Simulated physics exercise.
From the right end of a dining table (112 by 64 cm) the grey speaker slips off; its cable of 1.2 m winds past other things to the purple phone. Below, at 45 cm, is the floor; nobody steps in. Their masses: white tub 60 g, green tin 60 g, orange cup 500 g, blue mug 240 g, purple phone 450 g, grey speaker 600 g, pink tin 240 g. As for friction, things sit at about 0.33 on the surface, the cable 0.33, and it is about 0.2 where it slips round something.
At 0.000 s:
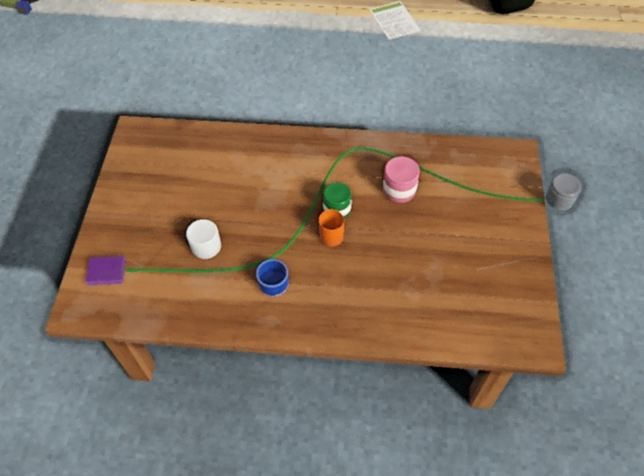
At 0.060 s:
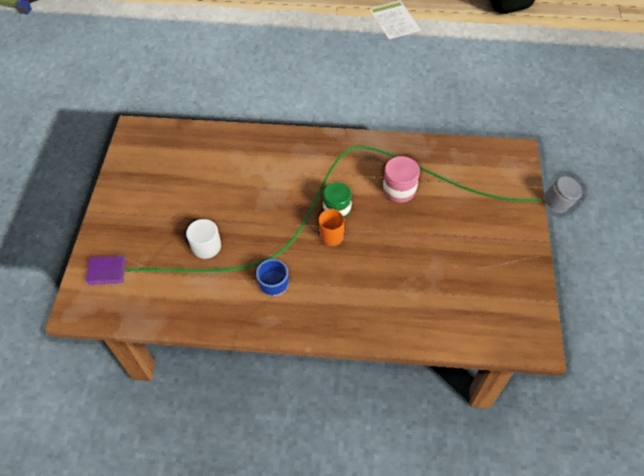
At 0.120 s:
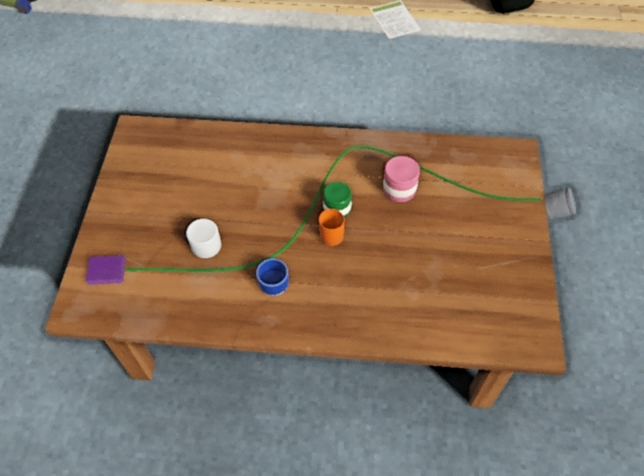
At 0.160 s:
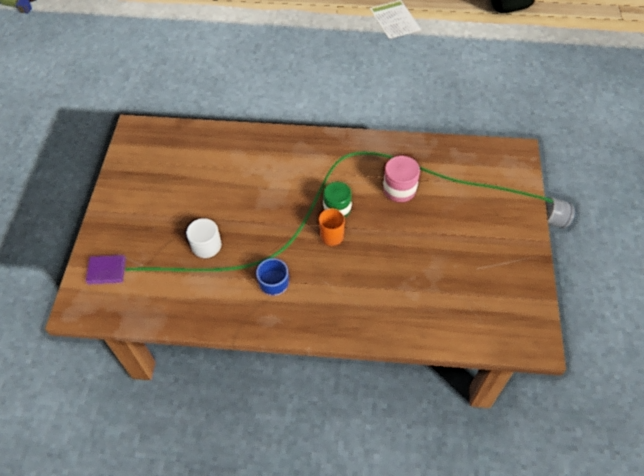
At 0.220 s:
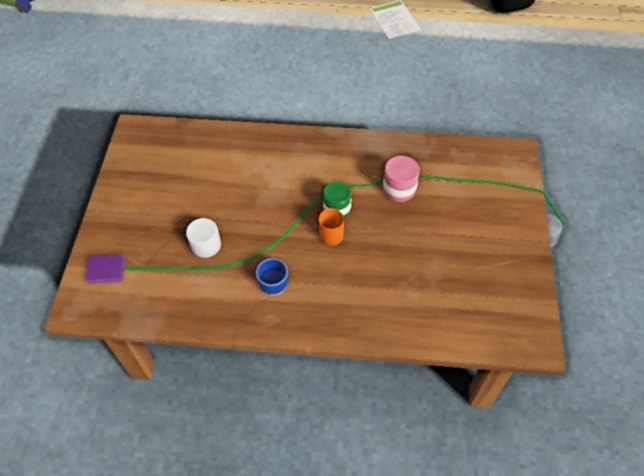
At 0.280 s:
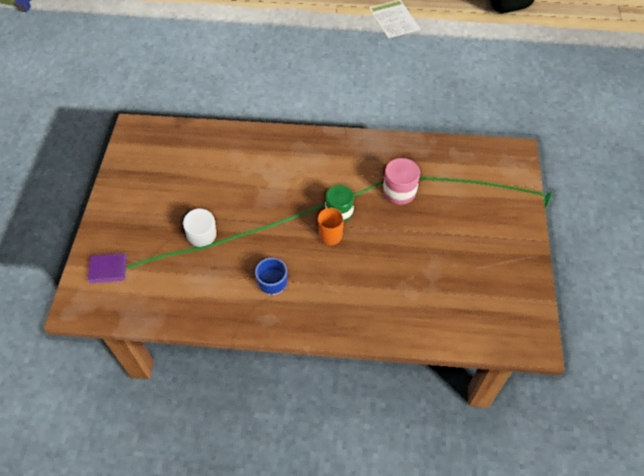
A long wooden table stands on blue-grey carpet, seen from above by a camera that stays still. A thin green cable winds from a purple block at the left past a white tub, blue mug, orange cup, green tin and pink tin to a grey cylinder at the right edge. The cylinder tilts and drops beyond the edge out of sight, pulling the cable straighter and nudging the white tub slightly.
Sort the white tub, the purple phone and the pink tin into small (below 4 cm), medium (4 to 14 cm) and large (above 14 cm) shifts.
Shifts - white tub: Large; purple phone: Large; pink tin: Large.
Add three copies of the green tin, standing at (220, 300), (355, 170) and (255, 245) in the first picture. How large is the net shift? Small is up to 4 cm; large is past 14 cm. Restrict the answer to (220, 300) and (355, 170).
First one: A slight shift; second one: A big shift.
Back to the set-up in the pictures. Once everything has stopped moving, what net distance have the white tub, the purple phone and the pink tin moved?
White tub 20 cm, purple phone 25 cm, pink tin 20 cm.
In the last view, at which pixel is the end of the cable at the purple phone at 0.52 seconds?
Approximate position: (203, 237).
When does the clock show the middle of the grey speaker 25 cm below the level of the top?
Around 0.30 seconds on the clock.
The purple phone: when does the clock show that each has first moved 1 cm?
Purple phone at 0.30 s on the clock.
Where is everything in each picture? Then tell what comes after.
The first frame shows white tub (202, 232); purple phone (105, 269); pink tin (402, 169); cable runs through (497, 196) (328, 175) (286, 248) (181, 271).
The second frame shows grey speaker (567, 187); cable runs through (495, 197) (328, 175) (181, 270).
The third frame shows grey speaker (560, 203); cable runs through (495, 197) (328, 174) (181, 270).
The fourth frame shows grey speaker (556, 213); cable runs through (507, 190) (329, 174) (181, 270).
The fifth frame shows grey speaker (546, 231); cable runs through (546, 196) (354, 186) (181, 269).
The sixth frame shows white tub (198, 220); purple phone (107, 266); pink tin (403, 171); cable runs through (469, 181) (375, 186) (286, 220) (182, 252).
After 0.5 s, the cable's tail end at (203, 237); white tub 20 cm off its start, purple phone 19 cm off its start, pink tin 17 cm off its start.
After 0.7 s, the cable's tail end at (230, 228); purple phone 26 cm off its start, white tub 21 cm off its start, pink tin 19 cm off its start.
After 1.0 s, the cable's tail end at (230, 228); purple phone 26 cm off its start at (214, 235), white tub 21 cm off its start at (177, 163), pink tin 19 cm off its start at (425, 233).
After 1.2 s, the cable's tail end at (230, 228); purple phone 26 cm off its start, white tub 21 cm off its start, pink tin 19 cm off its start.
After 2.4 s, the cable's tail end at (230, 228); purple phone 26 cm off its start at (214, 235), white tub 21 cm off its start at (177, 163), pink tin 19 cm off its start at (424, 233), grey speaker over the edge.
